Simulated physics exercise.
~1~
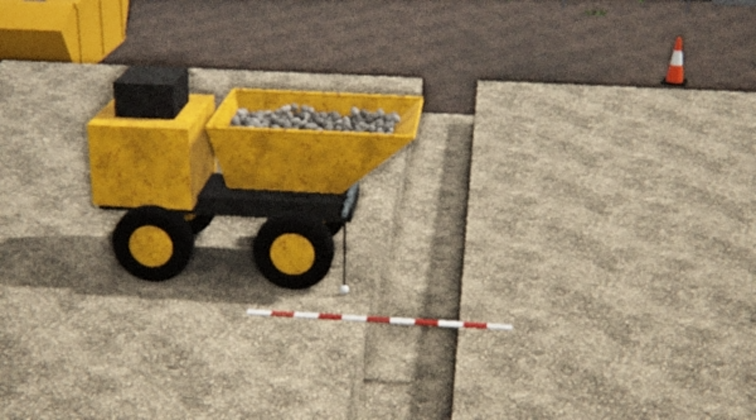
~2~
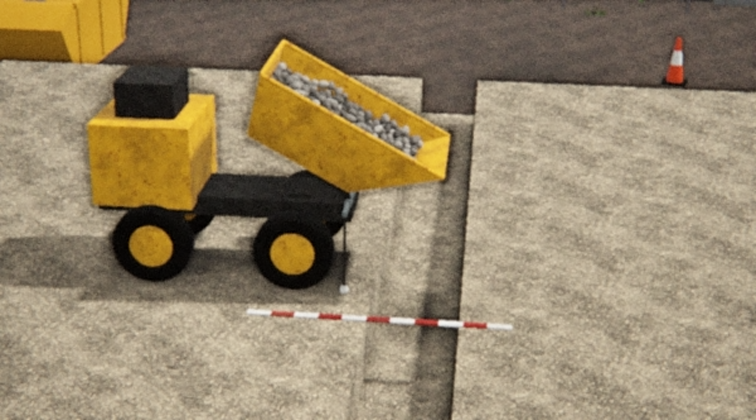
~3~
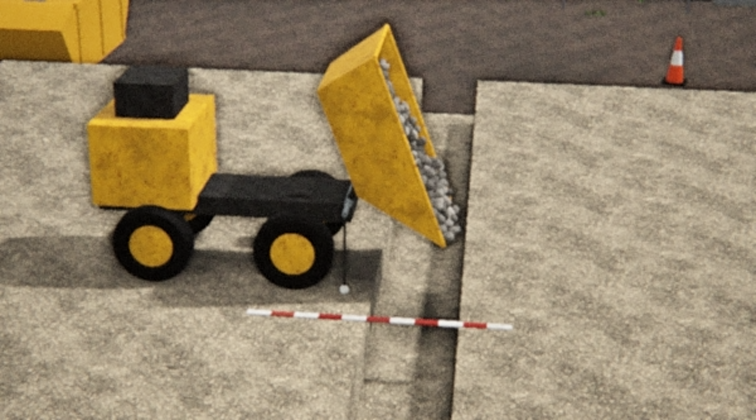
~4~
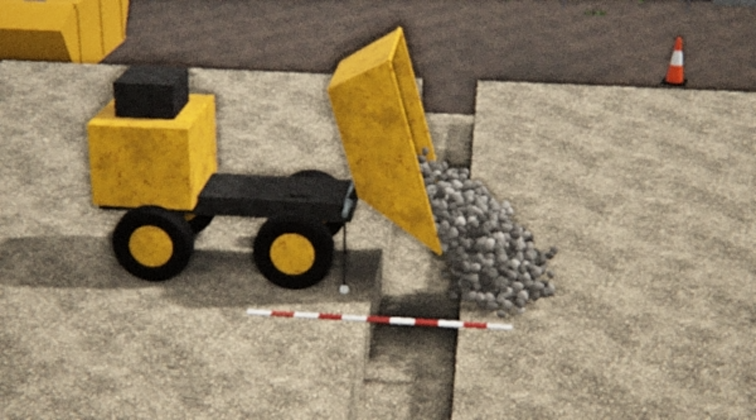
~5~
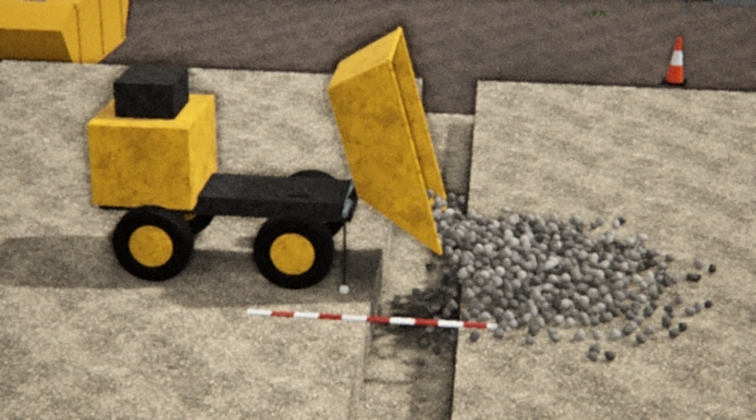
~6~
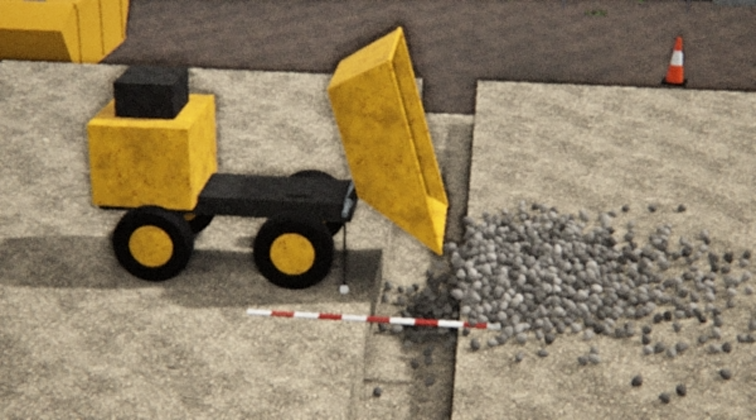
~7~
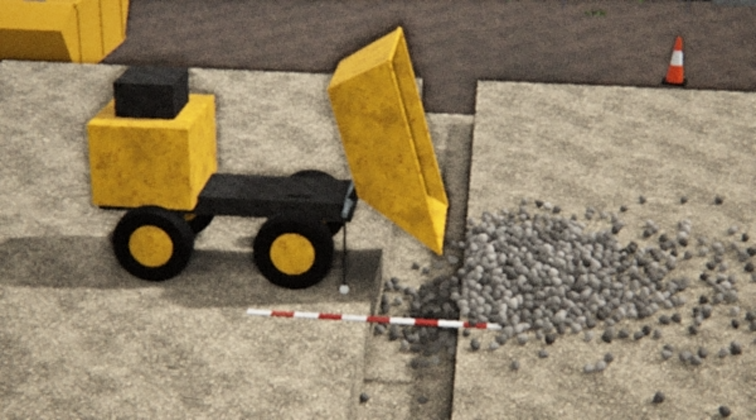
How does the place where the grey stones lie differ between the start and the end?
At the start the stones are all in the dumper's yellow body on the left, while at the end most lie spread on the ground to the right of the trench, with a smaller share in the trench.
A pale, sandy yard with a dark strip of ground along the back is seen from above and to the side. A yellow dumper with black wheels stands on the left, its body full of grey stones, facing away from a narrow trench with a red and white striped staff across it. An orange cone stands at the upper right. The body tips up steeply toward the right, and the stones slide down and pour out over the trench. They spread rightward across the far ground, ending in a broad heap with scattered stones around it and a few in the trench, while the emptied body stays raised.
